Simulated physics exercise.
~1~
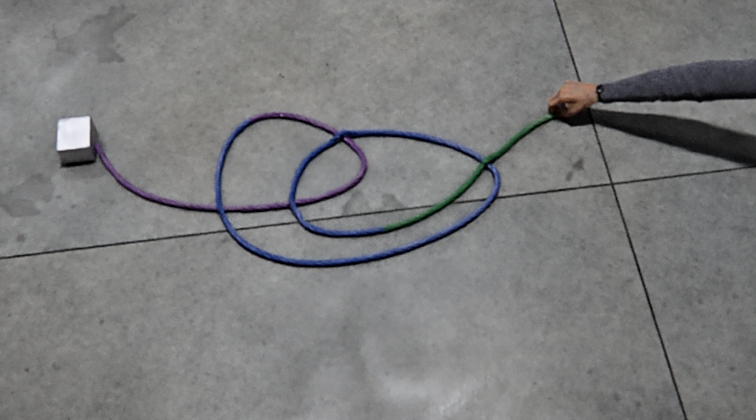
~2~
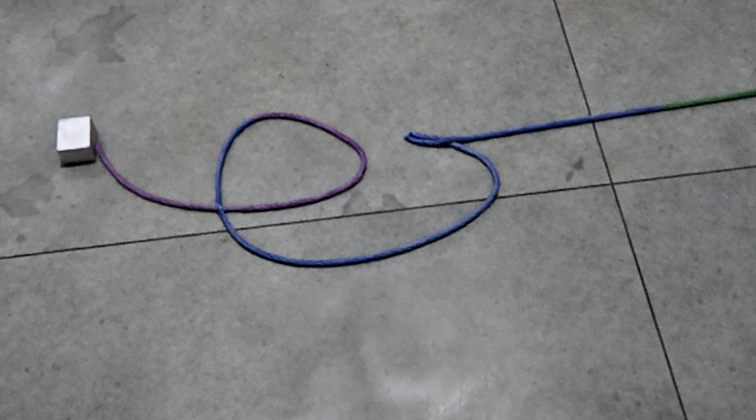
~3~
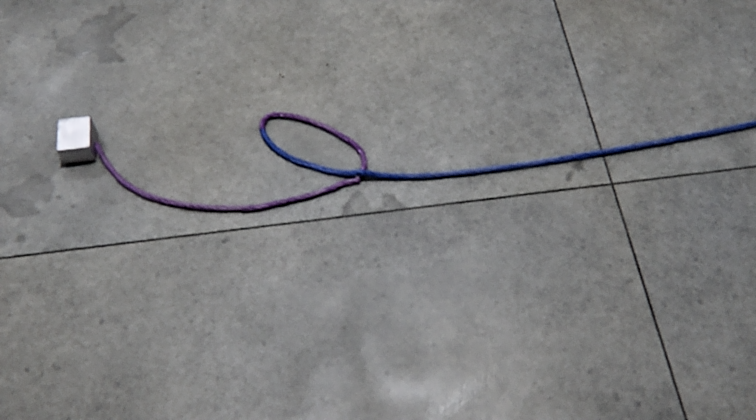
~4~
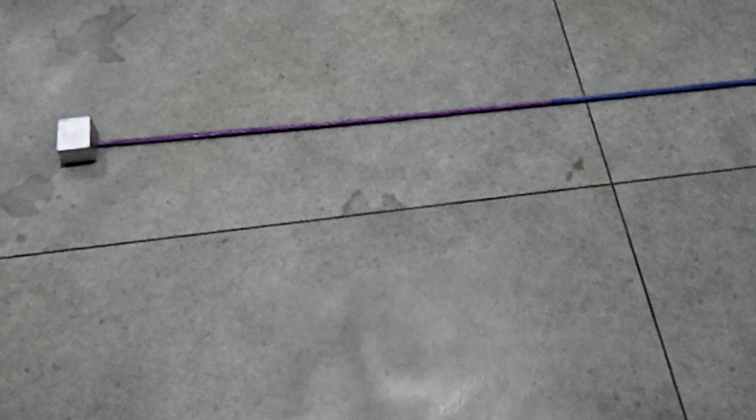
The video shows a purple, blue and green rope looped on a concrete floor, its left end attached to a small pale block, as a hand pulls the green end rightward. The loops shrink and open one after another until the rope lies straight, without a knot.
